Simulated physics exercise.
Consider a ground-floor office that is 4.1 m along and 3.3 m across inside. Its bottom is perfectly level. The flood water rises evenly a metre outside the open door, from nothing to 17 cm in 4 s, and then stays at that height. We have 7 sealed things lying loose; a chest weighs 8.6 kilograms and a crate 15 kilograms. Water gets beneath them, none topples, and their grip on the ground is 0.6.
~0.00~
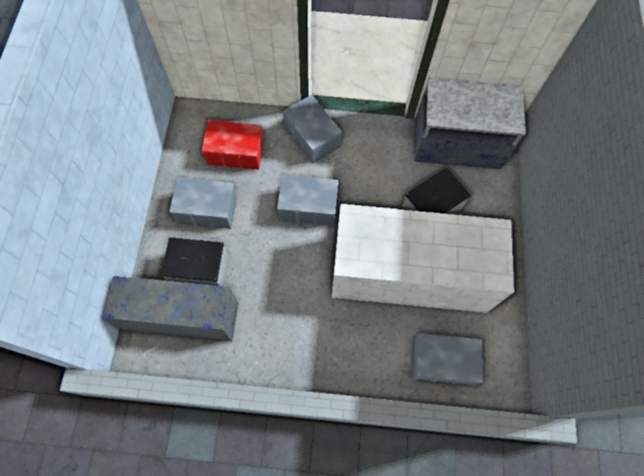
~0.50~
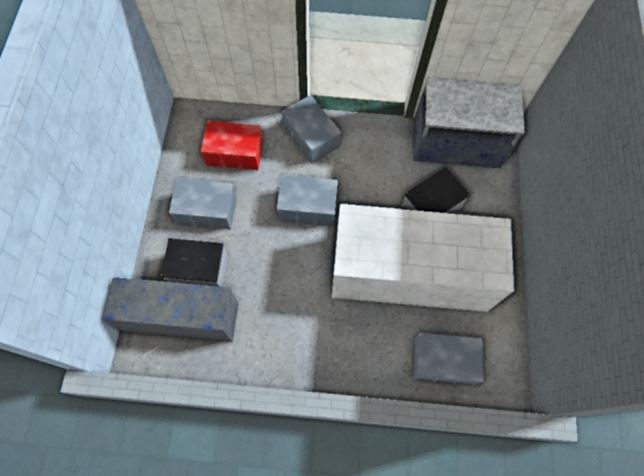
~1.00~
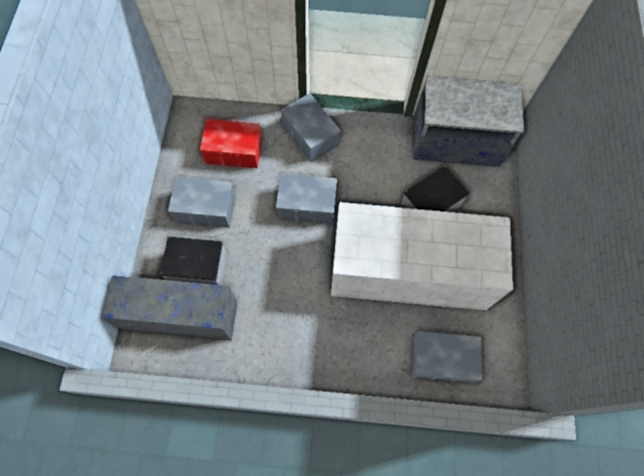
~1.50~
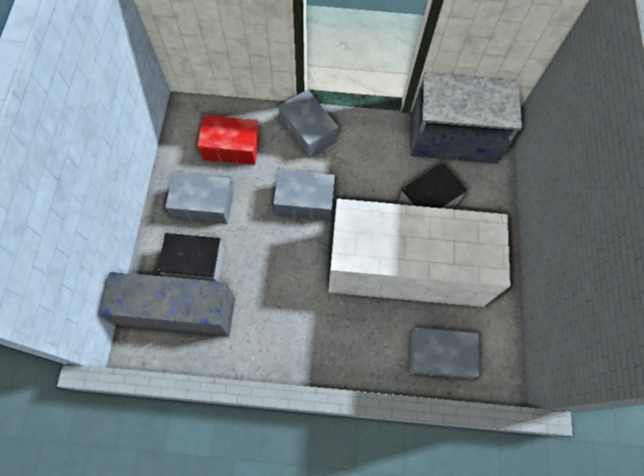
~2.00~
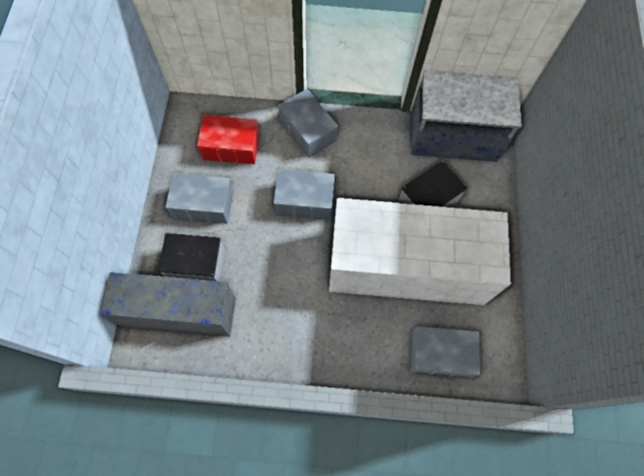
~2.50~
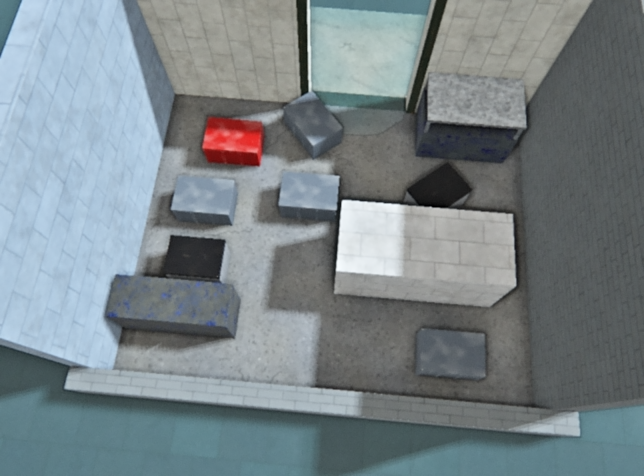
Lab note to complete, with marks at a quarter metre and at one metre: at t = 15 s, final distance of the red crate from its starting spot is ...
At t = 15 s the distance is from a quarter metre to one metre.
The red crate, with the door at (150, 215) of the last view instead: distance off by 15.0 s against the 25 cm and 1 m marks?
Red crate: Small shift.
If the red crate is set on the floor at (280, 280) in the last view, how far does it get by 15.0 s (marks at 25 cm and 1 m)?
By then it edges a bit.
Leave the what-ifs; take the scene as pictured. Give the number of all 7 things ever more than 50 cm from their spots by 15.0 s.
7.
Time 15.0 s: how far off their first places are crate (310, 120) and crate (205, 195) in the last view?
Respectively 60 and 80 cm.
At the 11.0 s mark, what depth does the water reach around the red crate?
Roughly 5 cm.
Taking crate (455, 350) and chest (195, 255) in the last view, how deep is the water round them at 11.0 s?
Depths: Near 8 cm, then near 10 cm.
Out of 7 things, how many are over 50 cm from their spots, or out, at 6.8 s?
2.
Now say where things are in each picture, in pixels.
The first picture shows the red crate at (232, 138) rests on the ground; water covers 0.0 m2; 0 of 7 have shifted.
The second picture shows the red crate at (231, 138), on the bottom; 0.0 m2 under water; 0 of 7 have shifted.
The third picture shows the red crate at (230, 137) rests on the ground; 0.0 m2 under water; 0 of 7 have shifted.
The fourth picture shows the red crate at (228, 133) rests on the ground; 0.0 m2 under water; 0 of 7 have shifted.
The fifth picture shows the red crate at (228, 132) rests on the ground; 0.0 m2 under water; 0 of 7 have shifted.
The sixth picture shows the red crate at (233, 135) rests on the ground; water covers 0.3 m2; 0 of 7 have shifted.
After 3.5 s the red crate is near (233, 135), 0.0 m from its start, aground; 0 afloat.
After 6.8 s the red crate is near (232, 135), 0.0 m from its start, aground; 2 afloat.
After 11.0 s the red crate is near (225, 132), 0.1 m from its start, aground; 5 afloat.
After 15.0 s the red crate is near (277, 111), 0.6 m from its start, afloat; 7 afloat.
